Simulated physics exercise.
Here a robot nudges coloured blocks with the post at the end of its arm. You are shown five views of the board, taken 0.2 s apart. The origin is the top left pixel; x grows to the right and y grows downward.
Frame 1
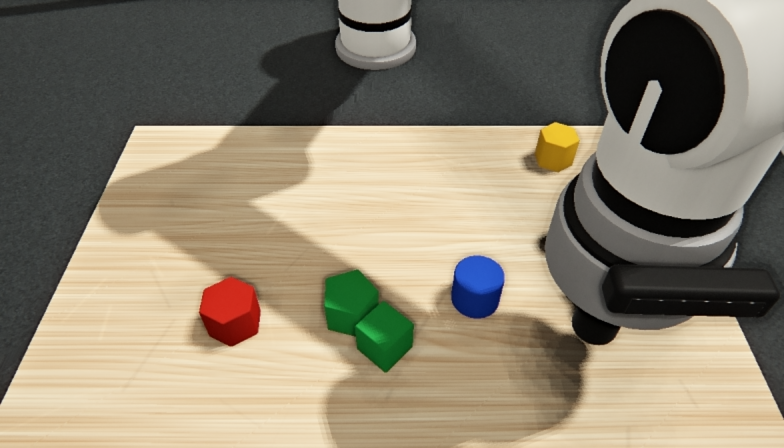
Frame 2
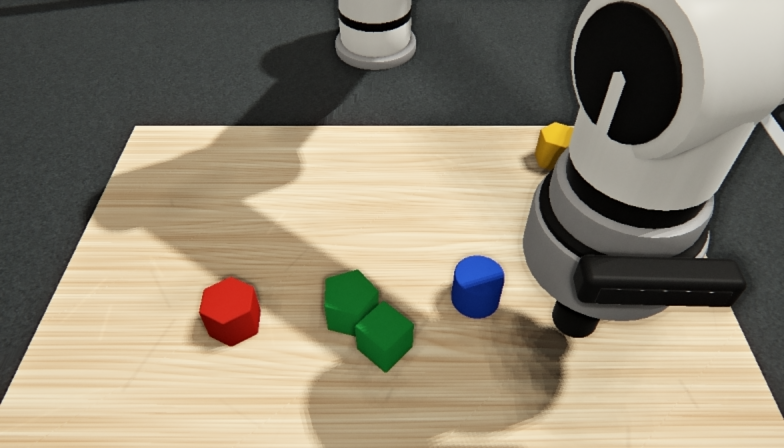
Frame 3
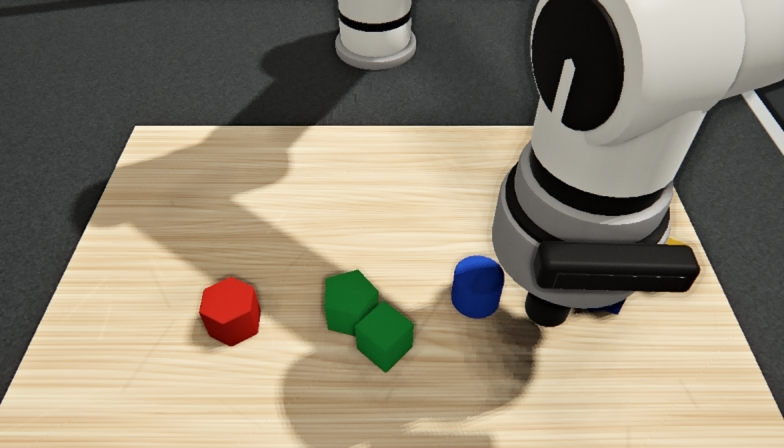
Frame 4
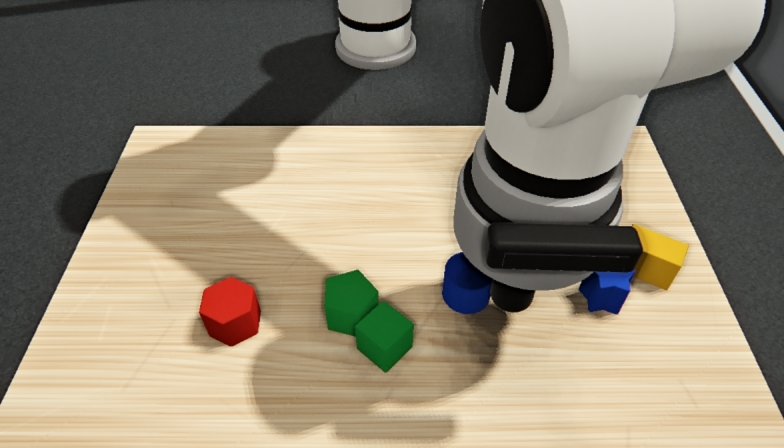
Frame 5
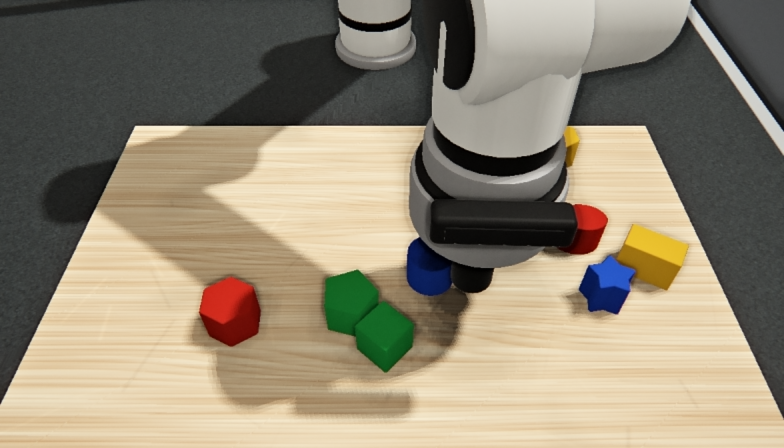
A robot arm moves left across the board and pushes the blue round block left.
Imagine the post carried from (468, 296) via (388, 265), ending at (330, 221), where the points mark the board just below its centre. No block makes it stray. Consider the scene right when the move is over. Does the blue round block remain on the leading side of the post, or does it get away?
It stays on the post's front.
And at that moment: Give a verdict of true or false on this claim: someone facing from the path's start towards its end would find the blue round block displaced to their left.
That is false.
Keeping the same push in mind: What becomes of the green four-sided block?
It gets no push and keeps its place.
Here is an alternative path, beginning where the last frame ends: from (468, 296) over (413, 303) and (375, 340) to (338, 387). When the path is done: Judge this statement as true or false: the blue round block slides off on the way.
That claim is true.
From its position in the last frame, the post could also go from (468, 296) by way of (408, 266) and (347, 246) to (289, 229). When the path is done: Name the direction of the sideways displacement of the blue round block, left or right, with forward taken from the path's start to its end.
It shifts rightward.
The first path, step by step. One third of the way, post (413, 259); blue round block (382, 228).
Two thirds of the way, post (364, 232); blue round block (343, 199).
At the end, post (328, 203); green five-sided block unmoved; green four-sided block unmoved; blue round block (319, 169).
